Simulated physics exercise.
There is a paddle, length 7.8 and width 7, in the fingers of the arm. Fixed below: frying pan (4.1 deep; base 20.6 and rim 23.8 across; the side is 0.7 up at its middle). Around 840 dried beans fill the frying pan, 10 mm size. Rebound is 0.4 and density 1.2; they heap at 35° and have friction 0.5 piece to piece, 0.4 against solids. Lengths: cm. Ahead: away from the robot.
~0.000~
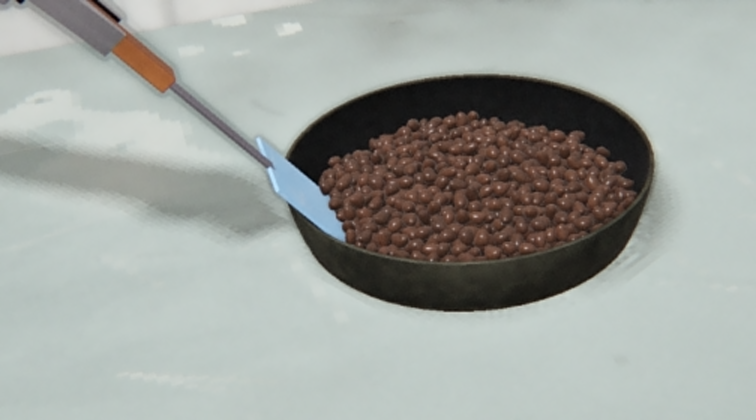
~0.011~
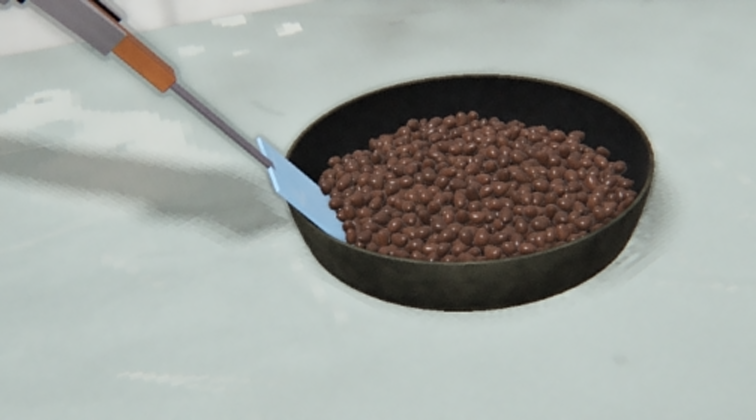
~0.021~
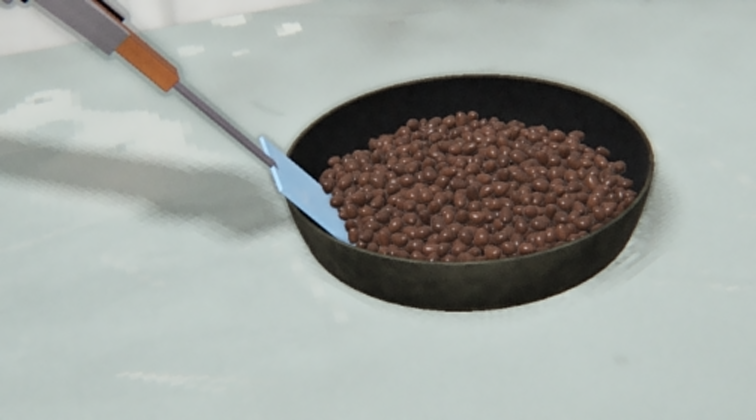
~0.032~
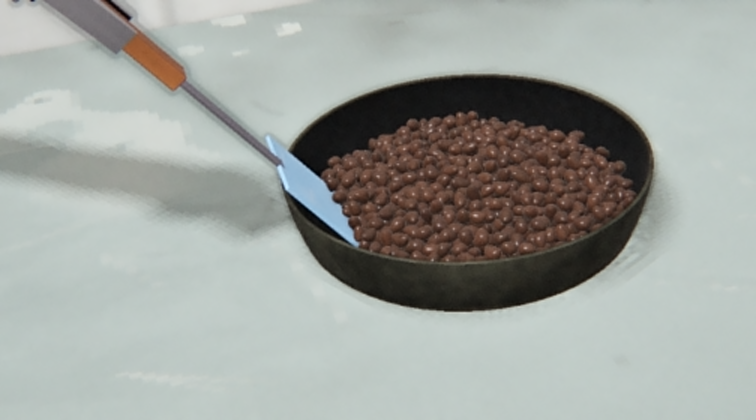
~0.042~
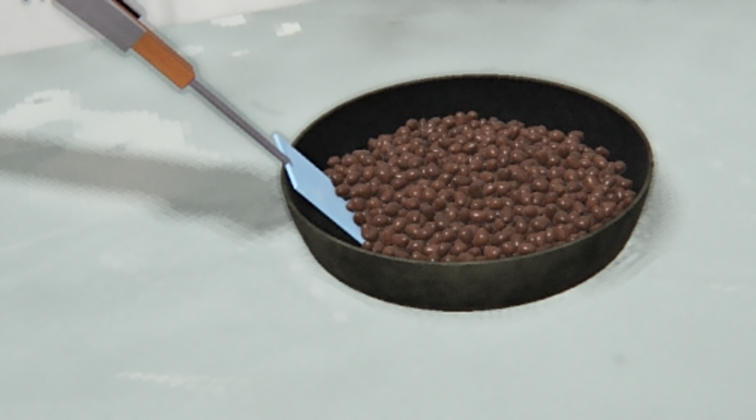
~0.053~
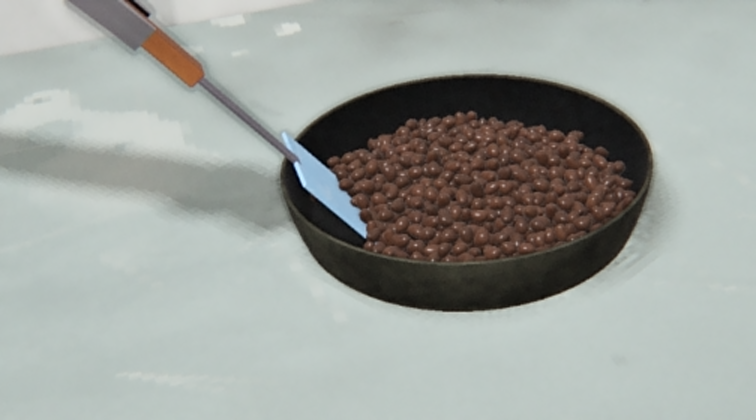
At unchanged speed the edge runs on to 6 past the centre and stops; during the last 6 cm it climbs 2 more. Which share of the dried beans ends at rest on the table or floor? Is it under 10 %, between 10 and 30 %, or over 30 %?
It is under 10 %.
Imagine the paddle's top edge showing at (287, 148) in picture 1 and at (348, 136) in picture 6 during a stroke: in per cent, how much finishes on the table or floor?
Some 20 percent ends up on the table or floor.
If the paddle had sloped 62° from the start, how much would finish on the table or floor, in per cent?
Estimate: Approx. 0 %.
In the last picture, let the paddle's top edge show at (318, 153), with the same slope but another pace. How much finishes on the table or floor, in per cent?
About 15 per cent.
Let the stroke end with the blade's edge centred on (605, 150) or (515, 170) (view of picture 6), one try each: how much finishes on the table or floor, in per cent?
Try 1: Approx. 15 %; try 2: Approx. 0 %.
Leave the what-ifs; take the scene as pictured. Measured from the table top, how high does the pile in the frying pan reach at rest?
About 6.0 centimetres.
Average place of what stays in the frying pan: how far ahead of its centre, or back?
Ahead of centre, near 3.5 centimetres.
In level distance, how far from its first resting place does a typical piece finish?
It comes out at about 2 cm.
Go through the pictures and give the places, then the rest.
In the first frame, the paddle top edge at (267, 164), sloping 53°; upper third of the load around (460, 184), from x 320 to 630, top at y 115; 842 in the frying pan.
In the second frame, the paddle top edge at (268, 163), sloping 53°; upper third of the load around (459, 185), from x 320 to 630, top at y 115.
In the third frame, the paddle top edge at (271, 163), sloping 53°; upper third of the load around (459, 184), from x 320 to 630, top at y 115.
In the fourth frame, the paddle top edge at (277, 162), sloping 53°; upper third of the load around (458, 184), from x 315 to 630, top at y 115.
In the fifth frame, the paddle top edge at (285, 160), sloping 53°; upper third of the load around (456, 182), from x 315 to 630, top at y 115.
In the sixth frame, the paddle top edge at (294, 158), sloping 53°; upper third of the load around (456, 181), from x 315 to 630, top at y 115; 842 in the frying pan.
After 0.14 s, sloping 53°, highest piece 5 above the table; 842 in the frying pan.
After 0.22 s, sloping 53°, highest piece 7 above the table; 842 in the frying pan.
After 0.46 s, sloping 53°, highest piece 6 above the table; 826 in the frying pan, 15 on the table or floor, 1 on the blade or in flight.
After 1.51 s, sloping 53°, highest piece 6 above the table; 825 in the frying pan, 17 on the table or floor.
In the end, 825 in the frying pan, 17 on the table or floor. That is 2 % on the table or floor.
